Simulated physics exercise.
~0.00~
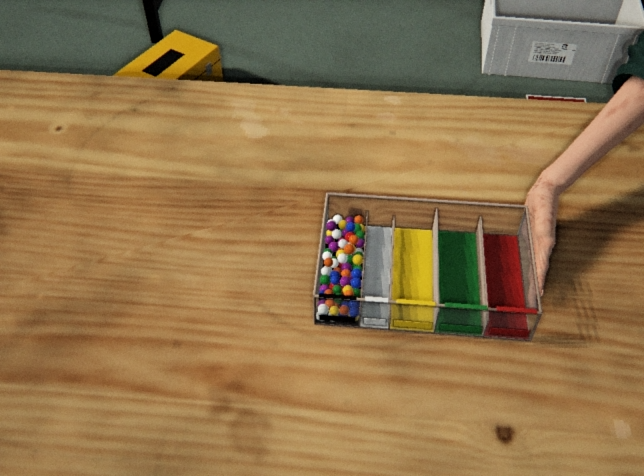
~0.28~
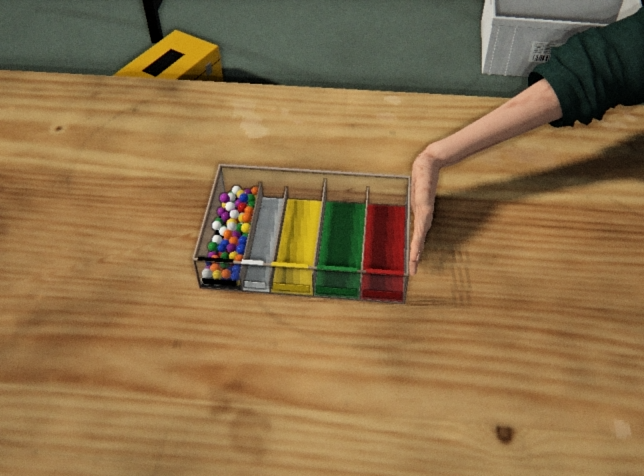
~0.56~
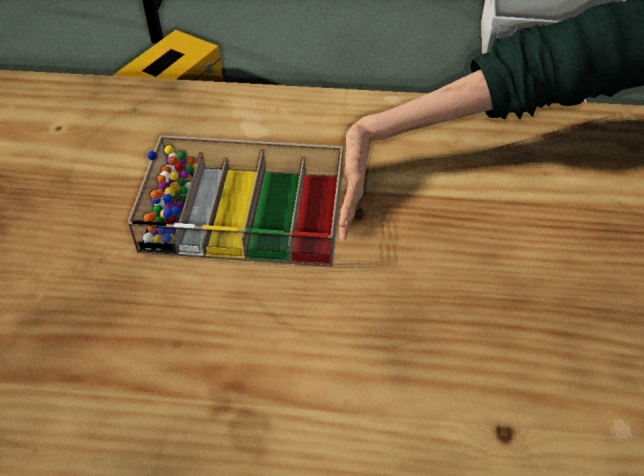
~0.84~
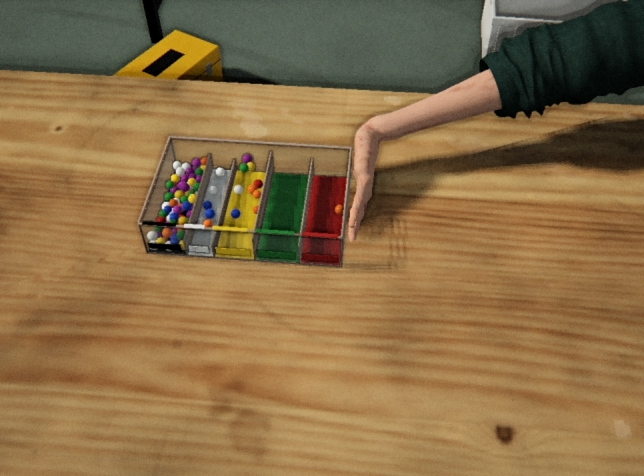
On a wooden table, a hand pushed a clear divided tray of colorful marbles to the left, then the tray shifted slightly back right, and some marbles ended up scattered from the black end section into the white and yellow ones, though most stayed put.
